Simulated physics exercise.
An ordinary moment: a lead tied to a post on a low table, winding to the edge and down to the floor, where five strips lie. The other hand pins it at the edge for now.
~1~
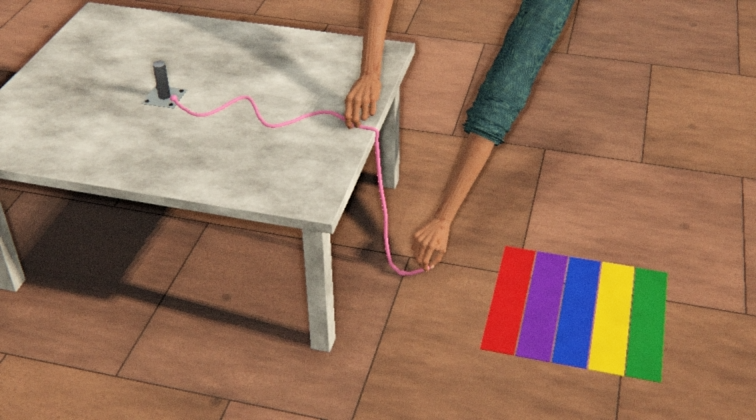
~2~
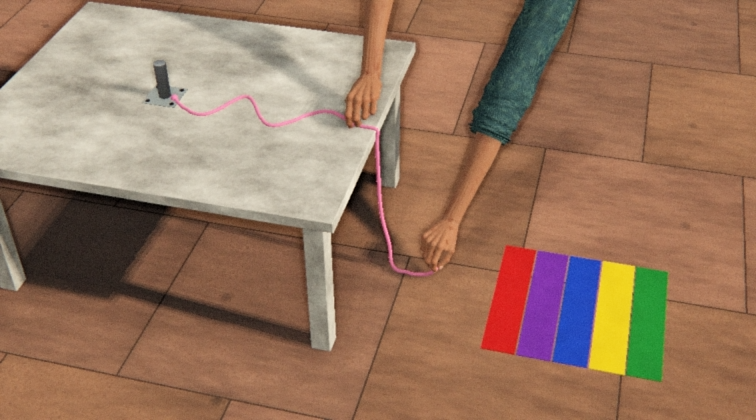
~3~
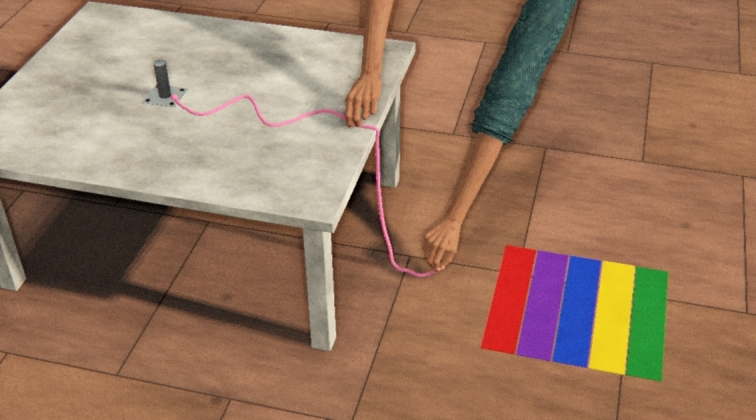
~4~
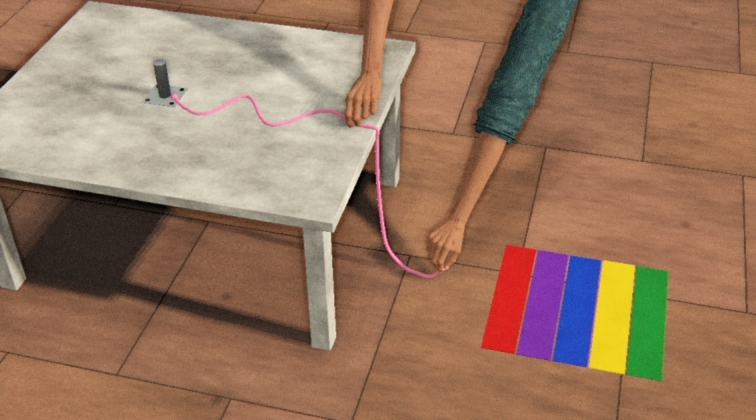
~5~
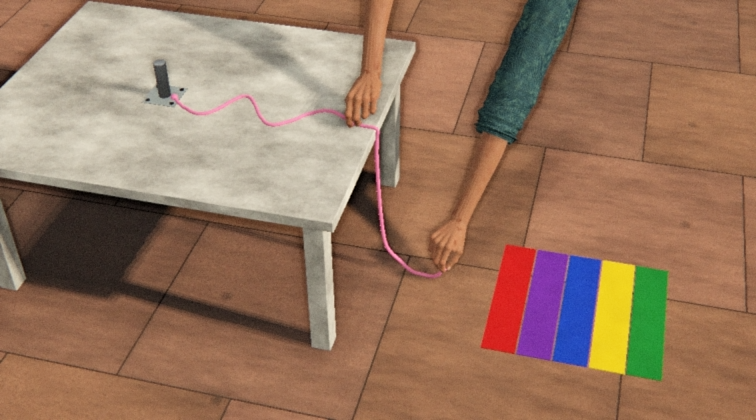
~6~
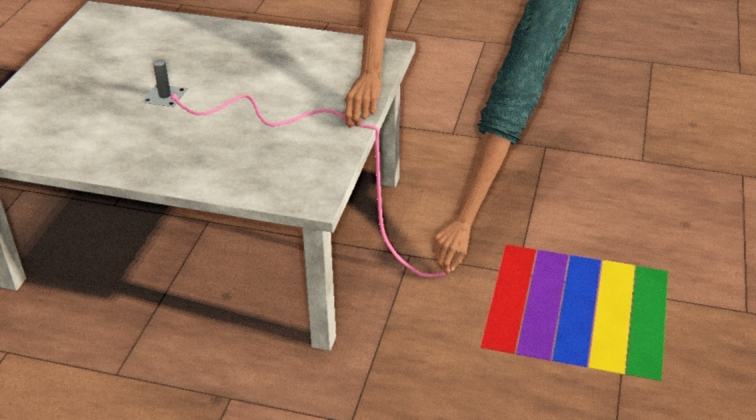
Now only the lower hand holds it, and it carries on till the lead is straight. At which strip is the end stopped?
It halts on the yellow strip.
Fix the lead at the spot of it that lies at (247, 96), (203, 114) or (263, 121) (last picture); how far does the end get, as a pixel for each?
Near (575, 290), (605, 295) and (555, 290).
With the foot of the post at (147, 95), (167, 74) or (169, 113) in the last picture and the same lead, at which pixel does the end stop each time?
Try by try, around (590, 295), (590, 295) and (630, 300).
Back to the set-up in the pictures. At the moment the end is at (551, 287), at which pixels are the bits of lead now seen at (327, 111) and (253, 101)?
The first at (378, 137), the second at (279, 110).
Early on, end near (552, 287); over purple.
Midway, end near (590, 294); over blue.
At the end of the slack, end near (615, 298); over yellow. Over yellow.
